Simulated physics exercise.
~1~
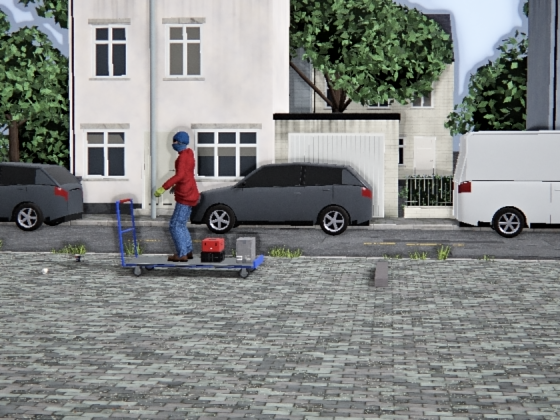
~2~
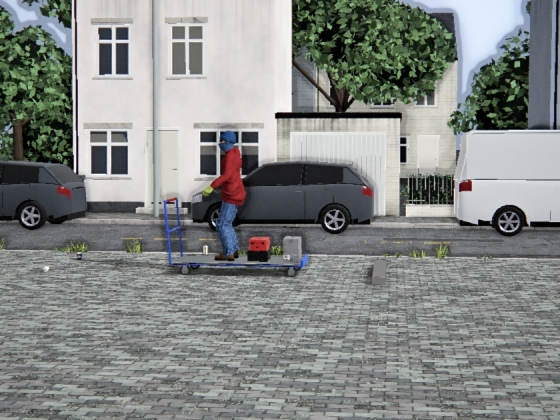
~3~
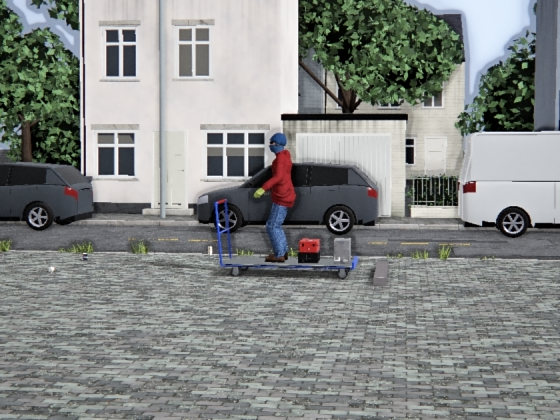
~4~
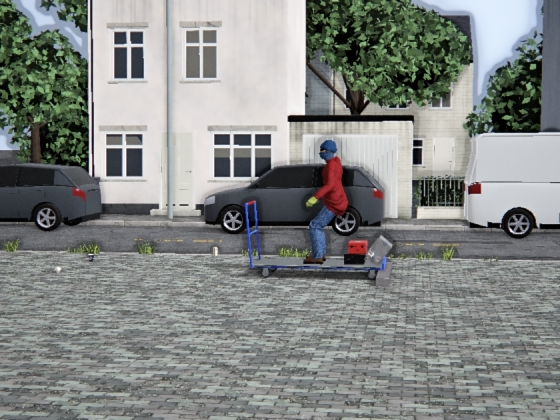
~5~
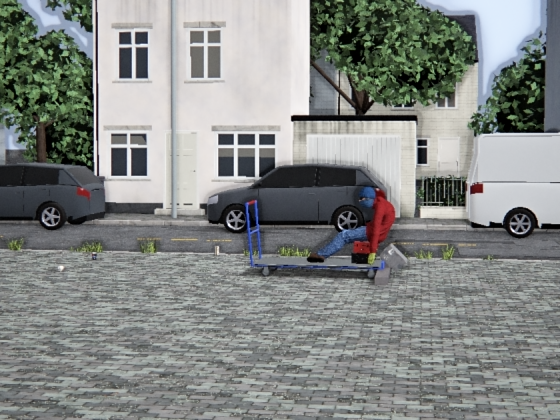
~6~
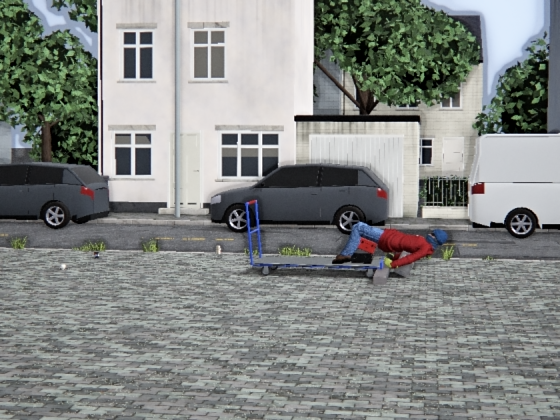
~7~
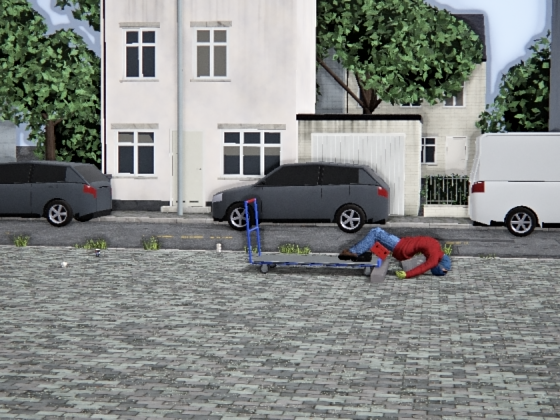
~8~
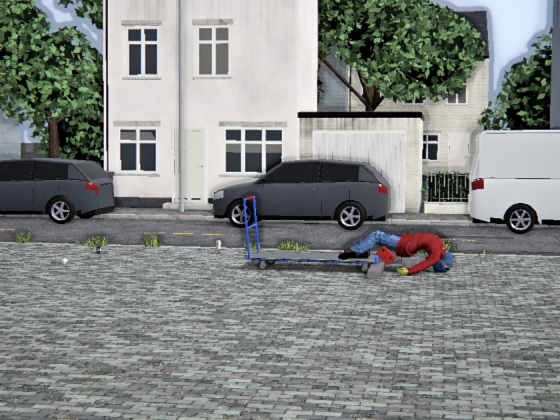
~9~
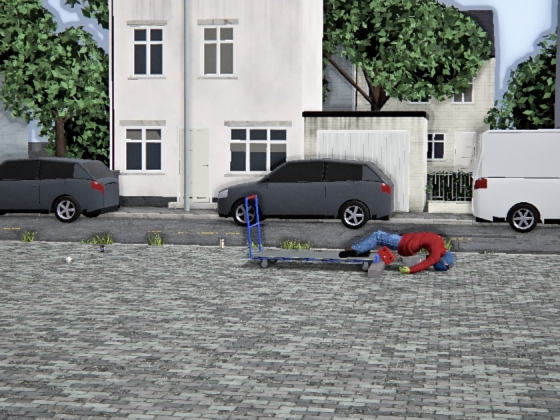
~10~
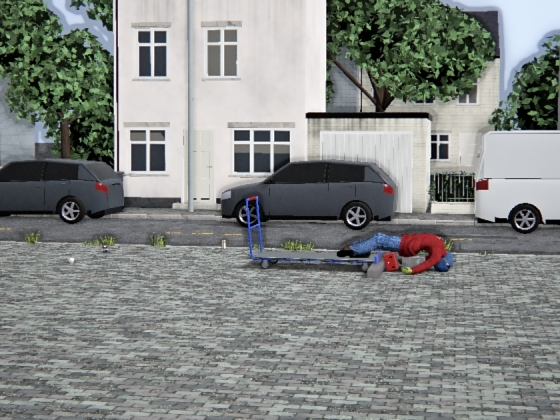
Flatbed trolley carrying a standing worker rolling right and stopping at a kerb, the worker, grey carton and red toolbox toppling over its front.
